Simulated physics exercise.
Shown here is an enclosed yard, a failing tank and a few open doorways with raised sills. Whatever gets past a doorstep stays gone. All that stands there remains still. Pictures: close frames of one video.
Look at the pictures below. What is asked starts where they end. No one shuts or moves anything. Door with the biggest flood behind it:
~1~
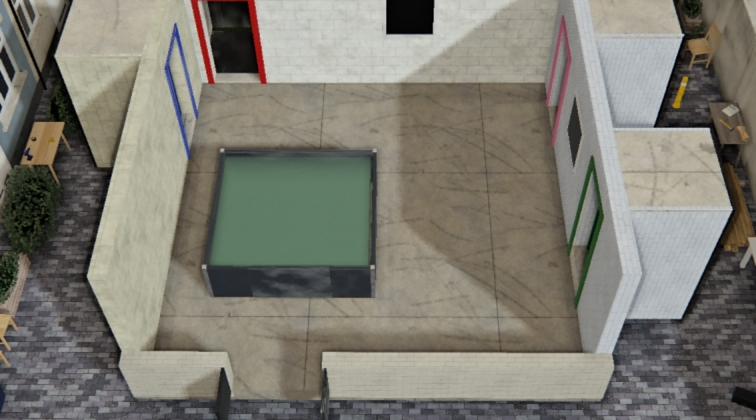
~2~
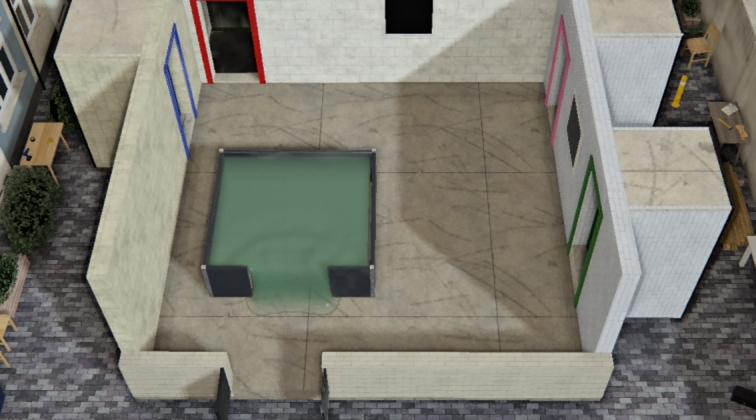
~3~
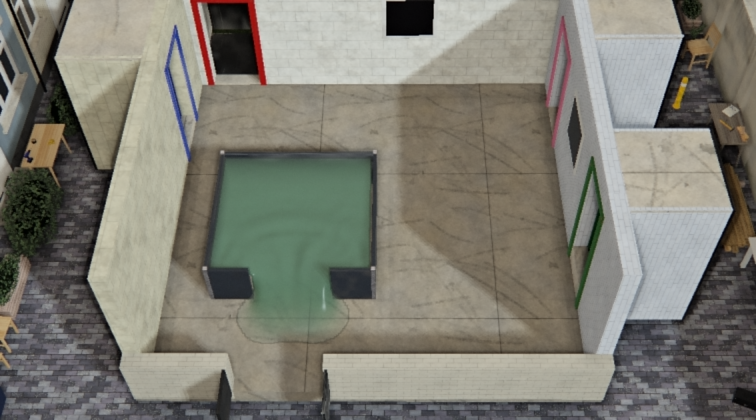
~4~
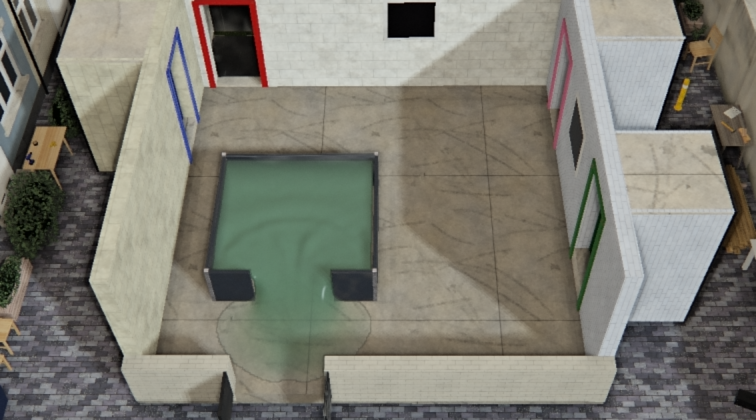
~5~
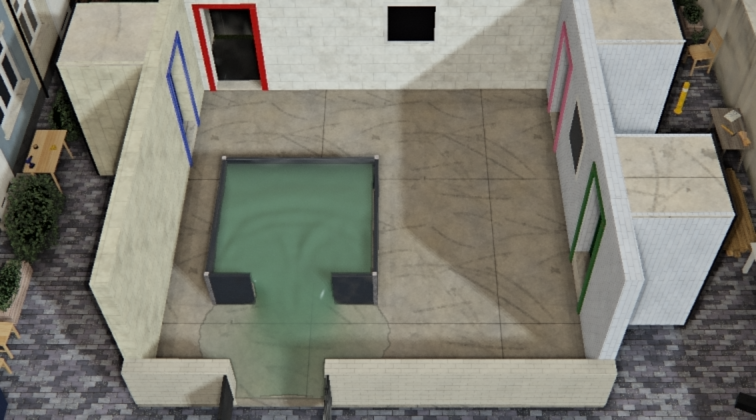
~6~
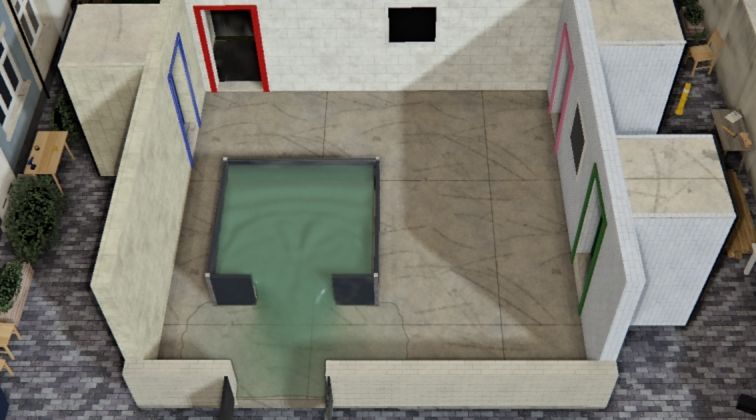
Red.
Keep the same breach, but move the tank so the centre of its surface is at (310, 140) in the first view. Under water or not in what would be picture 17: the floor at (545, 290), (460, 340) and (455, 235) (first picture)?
In order: Unreached, reached, unreached.
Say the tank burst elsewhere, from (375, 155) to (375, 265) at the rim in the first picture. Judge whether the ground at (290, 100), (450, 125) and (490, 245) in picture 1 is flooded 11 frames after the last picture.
The first spot is left untouched, the second is soaked through and the third is soaked through.
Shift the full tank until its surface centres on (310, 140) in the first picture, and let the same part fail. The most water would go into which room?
I'd say the door marked red.
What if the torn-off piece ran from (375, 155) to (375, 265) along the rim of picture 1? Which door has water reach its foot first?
My pick is the green door.
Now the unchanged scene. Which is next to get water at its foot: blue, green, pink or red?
Pick: The door marked green.
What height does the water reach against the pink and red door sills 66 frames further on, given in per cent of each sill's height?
Close to 120 per cent for the first one and close to 190 per cent for the second.
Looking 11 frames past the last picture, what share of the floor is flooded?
Around 25 percent.
A moment on, water covers 15 % of the floor; blue door not reached, red door not reached, pink door not reached, green door not reached.
Next, water covers 25 % of the floor; blue door not reached, red door not reached, pink door not reached, green door not reached.
Then, water covers 40 % of the floor; blue door not reached, red door not reached, pink door not reached, green door wet at the sill, nothing in.
Later, water covers 65 % of the floor; blue door wet at the sill, nothing in, red door some in, pink door wet at the sill, nothing in, green door wet at the sill, nothing in.
In the end, water covers 90 % of the floor; blue door wet at the sill, nothing in, red door a lot in, pink door a trickle in, green door wet at the sill, nothing in; the red door has let in the most.
